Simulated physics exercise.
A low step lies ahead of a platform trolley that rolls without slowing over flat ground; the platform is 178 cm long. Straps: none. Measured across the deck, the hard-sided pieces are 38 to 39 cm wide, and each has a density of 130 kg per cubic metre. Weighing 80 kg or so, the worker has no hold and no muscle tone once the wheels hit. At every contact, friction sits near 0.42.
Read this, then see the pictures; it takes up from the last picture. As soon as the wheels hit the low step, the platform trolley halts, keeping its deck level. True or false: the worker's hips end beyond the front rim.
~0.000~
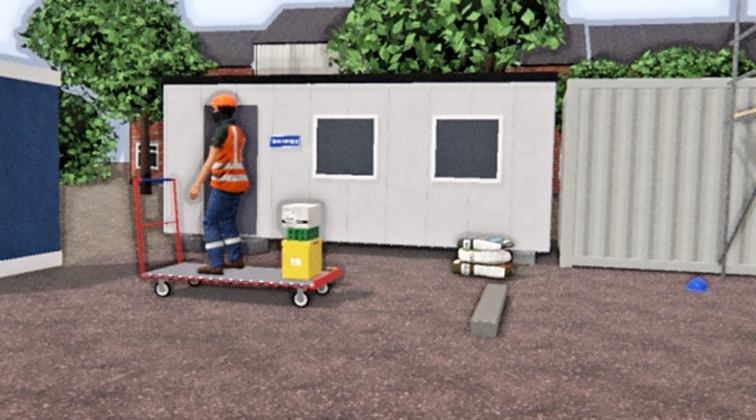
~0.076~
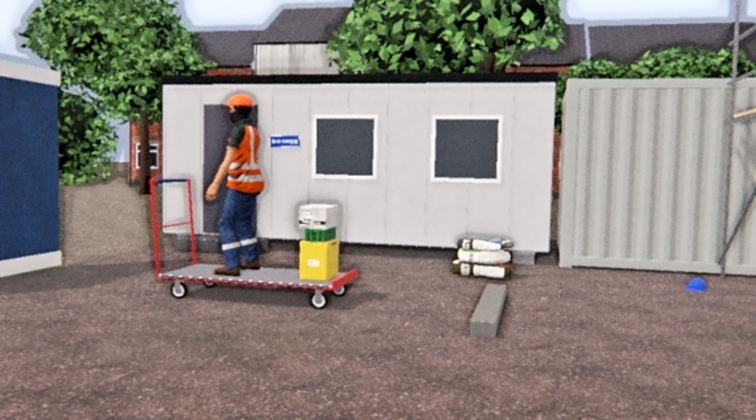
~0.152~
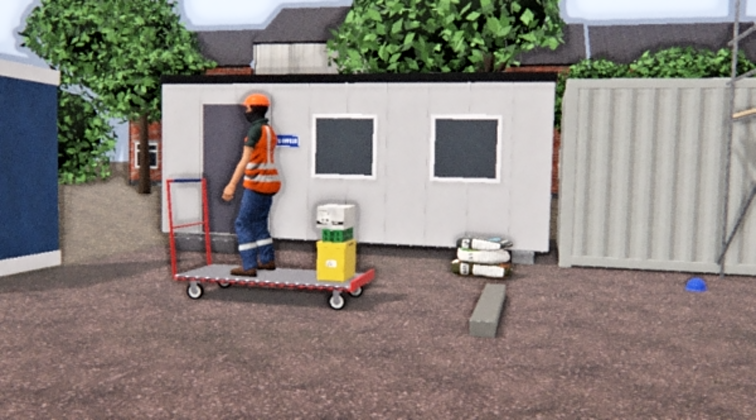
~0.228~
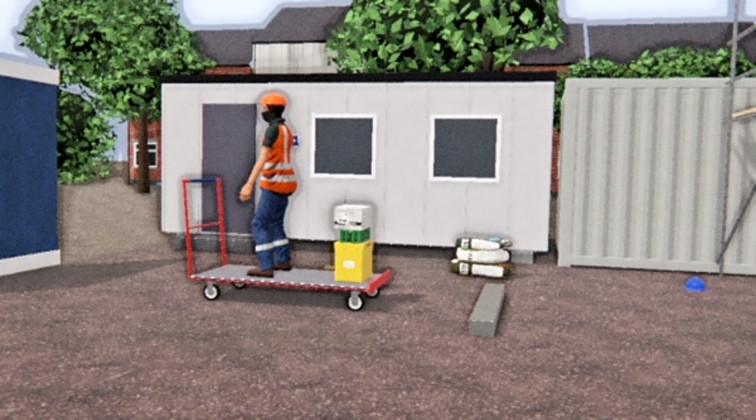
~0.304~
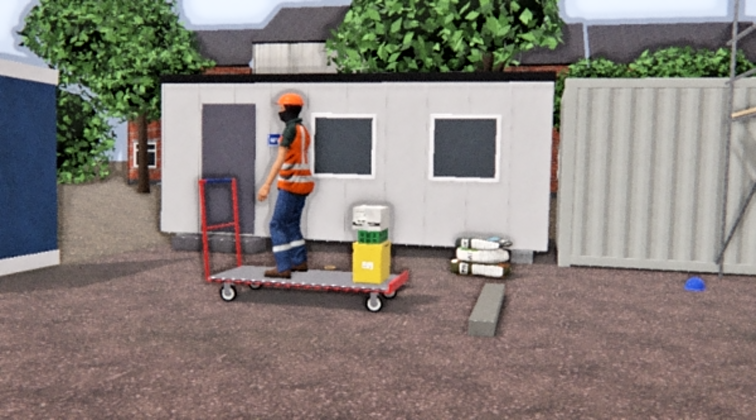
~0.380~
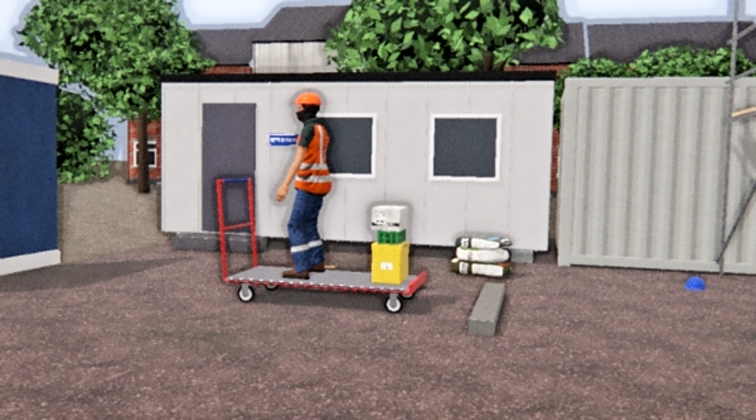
True.
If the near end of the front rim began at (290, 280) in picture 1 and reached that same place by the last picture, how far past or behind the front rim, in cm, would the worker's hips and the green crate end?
So the hips come to rest 100 cm beyond the front rim, while the green item lands 180 cm beyond it.
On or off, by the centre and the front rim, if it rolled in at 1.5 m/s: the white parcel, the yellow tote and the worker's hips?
Then white would be no longer aboard, yellow still aboard and the hips still aboard.
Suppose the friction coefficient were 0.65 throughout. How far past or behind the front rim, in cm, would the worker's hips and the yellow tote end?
Hips 60 past, yellow 40 past.
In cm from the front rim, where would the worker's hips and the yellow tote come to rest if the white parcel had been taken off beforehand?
Then hips 50 past, yellow 30 past.
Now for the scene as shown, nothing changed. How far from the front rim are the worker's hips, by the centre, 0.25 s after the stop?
About 45 cm behind the rim.
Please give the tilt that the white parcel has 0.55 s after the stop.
Tilt: Around 160°.
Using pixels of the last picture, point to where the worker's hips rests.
(549, 303).
After 0.65 s the deck stops.
After 0.90 s the worker's hips are 44 cm behind the rim, near (444, 211) in the last picture's view.
After 1.20 s the worker's hips are 4 cm behind the rim, near (486, 237) in the last picture's view.
After 1.65 s the worker's hips are 33 cm past the rim, near (526, 255) in the last picture's view.
At rest, 3.2 s, past the rim, white parcel, green crate, yellow tote and the worker's hips; nothing is left behind it.
